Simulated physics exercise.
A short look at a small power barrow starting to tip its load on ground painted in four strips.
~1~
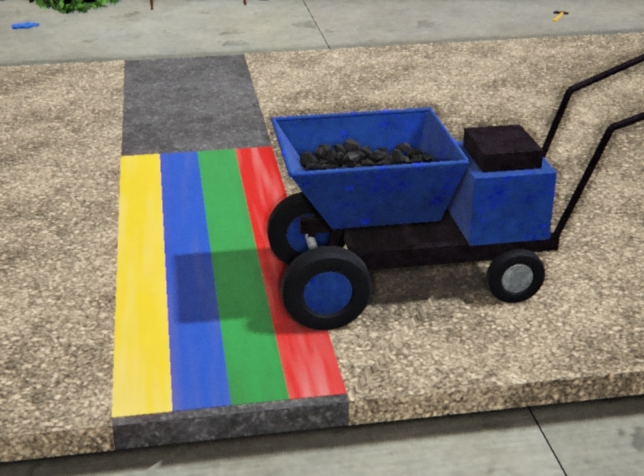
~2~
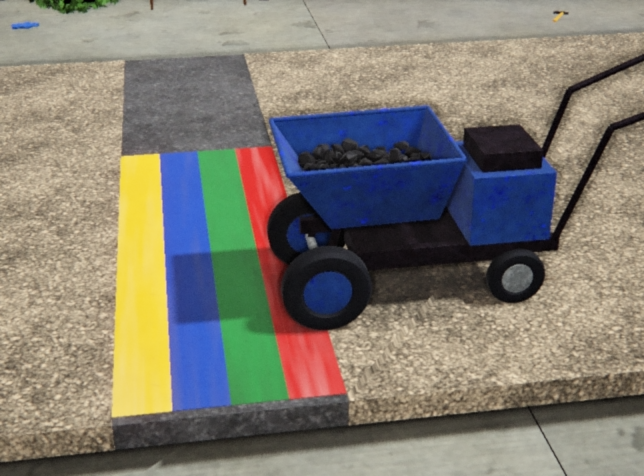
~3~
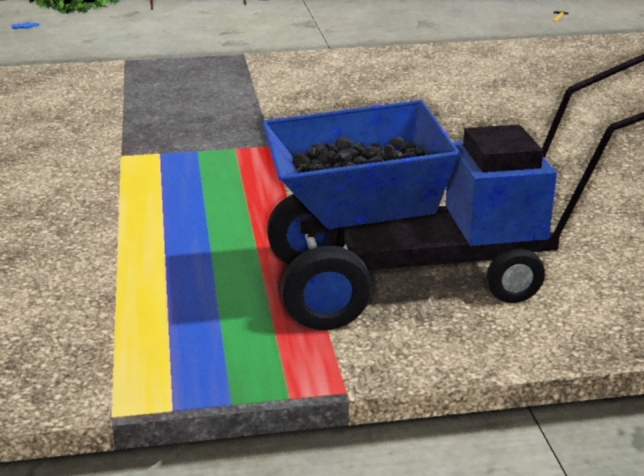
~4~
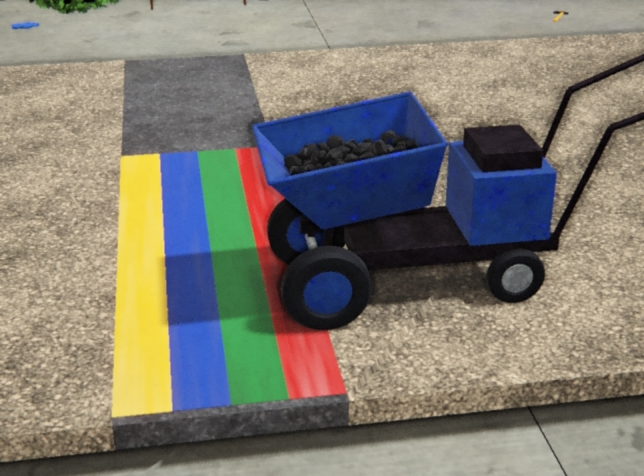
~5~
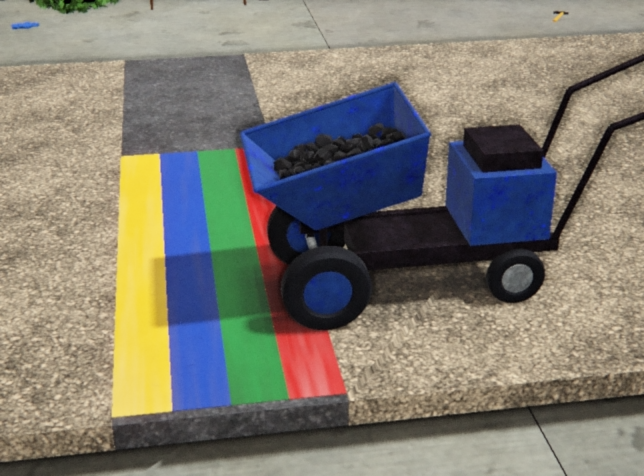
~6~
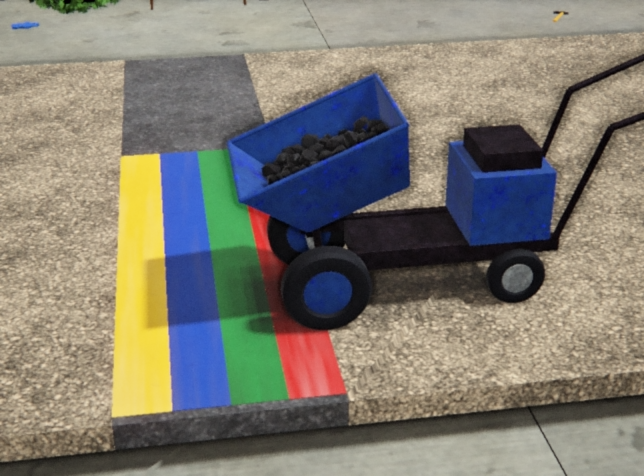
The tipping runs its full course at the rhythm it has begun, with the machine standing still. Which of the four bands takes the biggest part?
The yellow strip carries the most.
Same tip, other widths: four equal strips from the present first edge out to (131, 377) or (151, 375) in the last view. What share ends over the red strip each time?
The first gives 0 %, the second 0 %.
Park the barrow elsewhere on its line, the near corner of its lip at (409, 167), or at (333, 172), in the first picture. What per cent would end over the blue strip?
First some 10, then 40 per cent.
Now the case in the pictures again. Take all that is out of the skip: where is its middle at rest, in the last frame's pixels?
Close to (146, 305).
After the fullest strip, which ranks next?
Second comes the blue strip.
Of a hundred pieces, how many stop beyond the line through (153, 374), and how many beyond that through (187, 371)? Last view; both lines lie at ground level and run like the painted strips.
In turn 50 and 70 in a hundred.
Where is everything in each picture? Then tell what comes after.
Lip of the skip (291, 175), level; top of the load (369, 166), lumps of coal; red strip (308, 355); green strip (253, 360); blue strip (198, 366); yellow strip (142, 371), in the first picture.
Lip of the skip (288, 176), tipped barely; top of the load (367, 165), in the second picture.
Lip of the skip (281, 178), tipped barely; top of the load (361, 163), in the third picture.
Lip of the skip (270, 183), tipped a little; top of the load (387, 162), in the fourth picture.
Lip of the skip (256, 191), tipped clearly; top of the load (375, 156), in the fifth picture.
Lip of the skip (241, 201), tipped clearly; top of the load (370, 148); red strip (308, 355); green strip (253, 360); blue strip (198, 366); yellow strip (142, 371), in the sixth picture.
Just after the last frame, skip tipped steeply; every one in the skip.
A moment on, skip tipped right over; the larger part in the skip; about a tenth over the blue strip; about a tenth over the yellow strip.
Further on, skip tipped right over; roughly a quarter in the skip; roughly a quarter over the blue strip; roughly a third over the yellow strip; roughly a quarter off the paint.
When it is over, skip tipped right over; roughly a quarter in the skip; not one over the red strip; not one over the green strip; roughly a quarter over the blue strip; roughly a third over the yellow strip; roughly a quarter off the paint.
